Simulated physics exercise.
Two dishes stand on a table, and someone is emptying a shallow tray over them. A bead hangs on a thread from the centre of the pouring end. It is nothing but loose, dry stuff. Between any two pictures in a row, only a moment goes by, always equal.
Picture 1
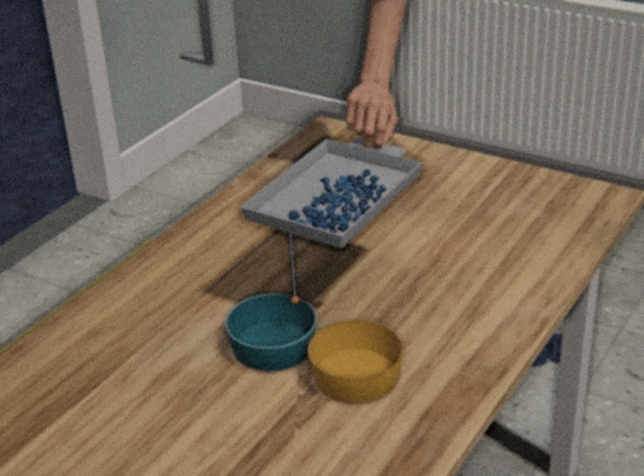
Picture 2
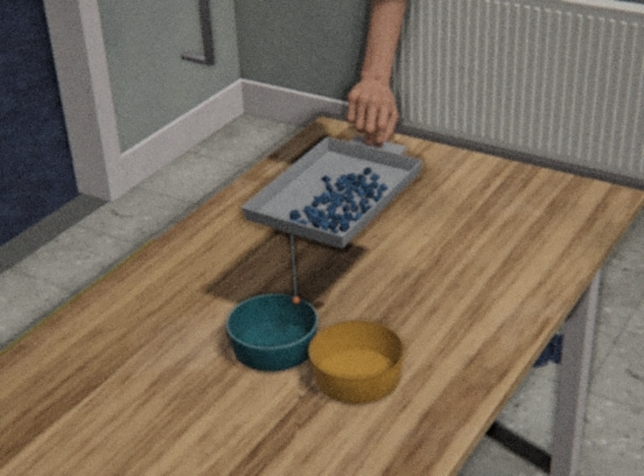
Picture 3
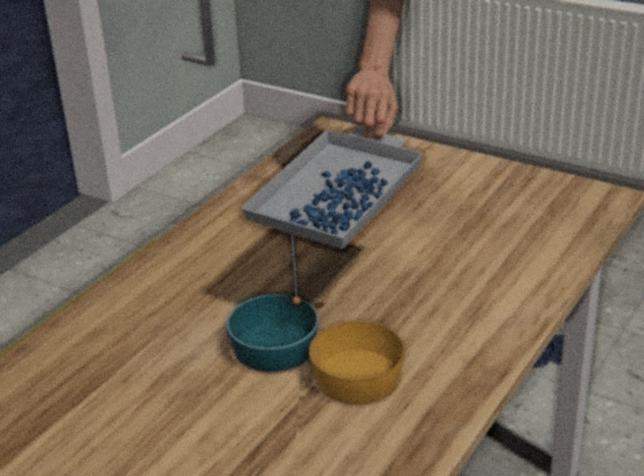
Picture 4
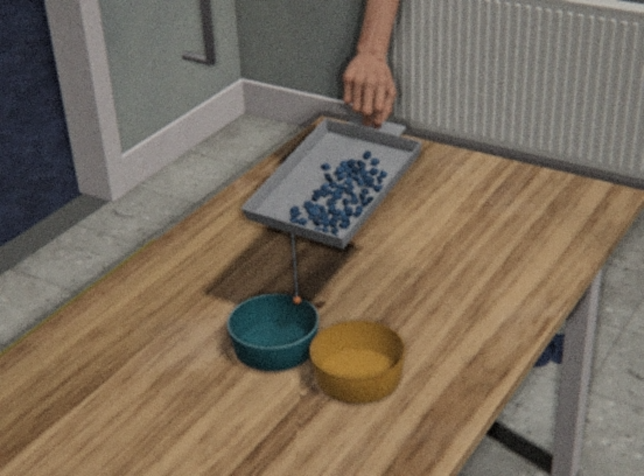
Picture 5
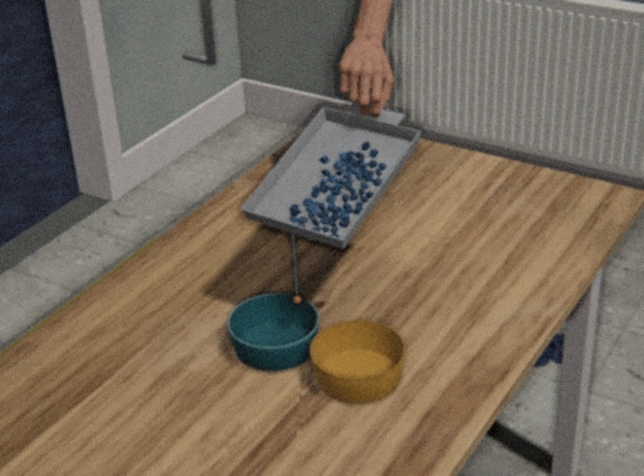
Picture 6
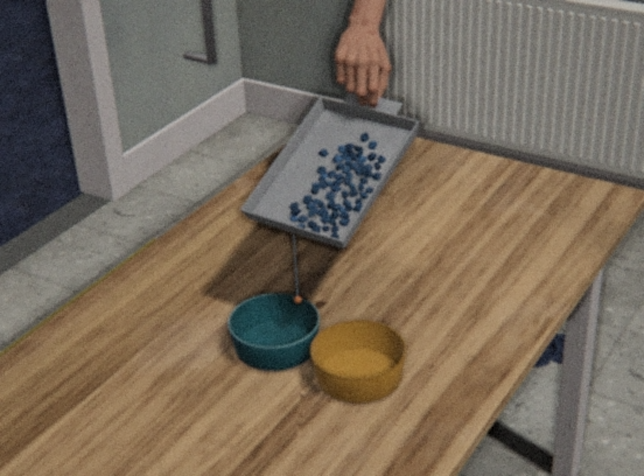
A hand slowly raises the back of a gray tray of blue pieces above two bowls.
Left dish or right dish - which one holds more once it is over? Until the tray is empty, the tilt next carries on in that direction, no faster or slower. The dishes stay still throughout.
The greater part will fall into the left dish.
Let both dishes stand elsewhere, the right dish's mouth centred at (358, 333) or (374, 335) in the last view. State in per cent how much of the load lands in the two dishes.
In turn 50 and 40 in a hundred.
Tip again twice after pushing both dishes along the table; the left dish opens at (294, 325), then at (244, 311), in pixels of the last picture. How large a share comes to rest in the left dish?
Roughly 80% the first time and 30% the second time.
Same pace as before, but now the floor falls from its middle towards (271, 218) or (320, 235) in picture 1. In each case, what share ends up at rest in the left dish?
60 % then 20 %, roughly.
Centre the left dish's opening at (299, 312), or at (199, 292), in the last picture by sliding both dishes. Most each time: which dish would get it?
On the first go the left-side one comes out on top, and on the second go the right-side one.
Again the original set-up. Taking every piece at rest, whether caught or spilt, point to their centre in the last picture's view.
Close to (277, 354) in the last picture.
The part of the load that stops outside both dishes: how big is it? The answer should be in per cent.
That works out to something like 10 per cent.
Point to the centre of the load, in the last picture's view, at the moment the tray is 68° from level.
Somewhere about (310, 213).
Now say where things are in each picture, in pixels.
Corners of the pouring end at (244, 206) and (341, 234), level; middle of the load at (336, 204), aquarium stones; left dish at (246, 356); right dish at (332, 387); bead on its thread at (295, 300), in the first frame.
Corners of the pouring end at (245, 207) and (341, 234), level; middle of the load at (337, 204), in the second frame.
Corners of the pouring end at (245, 207) and (342, 236), tipped barely, level across its low end; middle of the load at (337, 201), in the third frame.
Corners of the pouring end at (245, 207) and (341, 236), tipped a little, level across its low end; middle of the load at (337, 197), in the fourth frame.
Corners of the pouring end at (244, 208) and (341, 237), tipped clearly, level across its low end; middle of the load at (337, 193), in the fifth frame.
Corners of the pouring end at (244, 208) and (341, 238), tipped clearly, level across its low end; middle of the load at (336, 189); left dish at (249, 355); right dish at (334, 387), in the sixth frame.
Soon, tray tipped steeply; nearly all on the tray; a stray few in the air.
A while on, tray tipped past a quarter turn; about a third on the tray; a small part in the right dish; about a quarter in the left dish; a stray few outside both; about a third in the air.
Towards the end, tray tipped past a quarter turn; about a quarter in the right dish; about two thirds in the left dish; a small part outside both.
Finally, tray tipped past a quarter turn; about a quarter in the right dish; about two thirds in the left dish; a small part outside both.
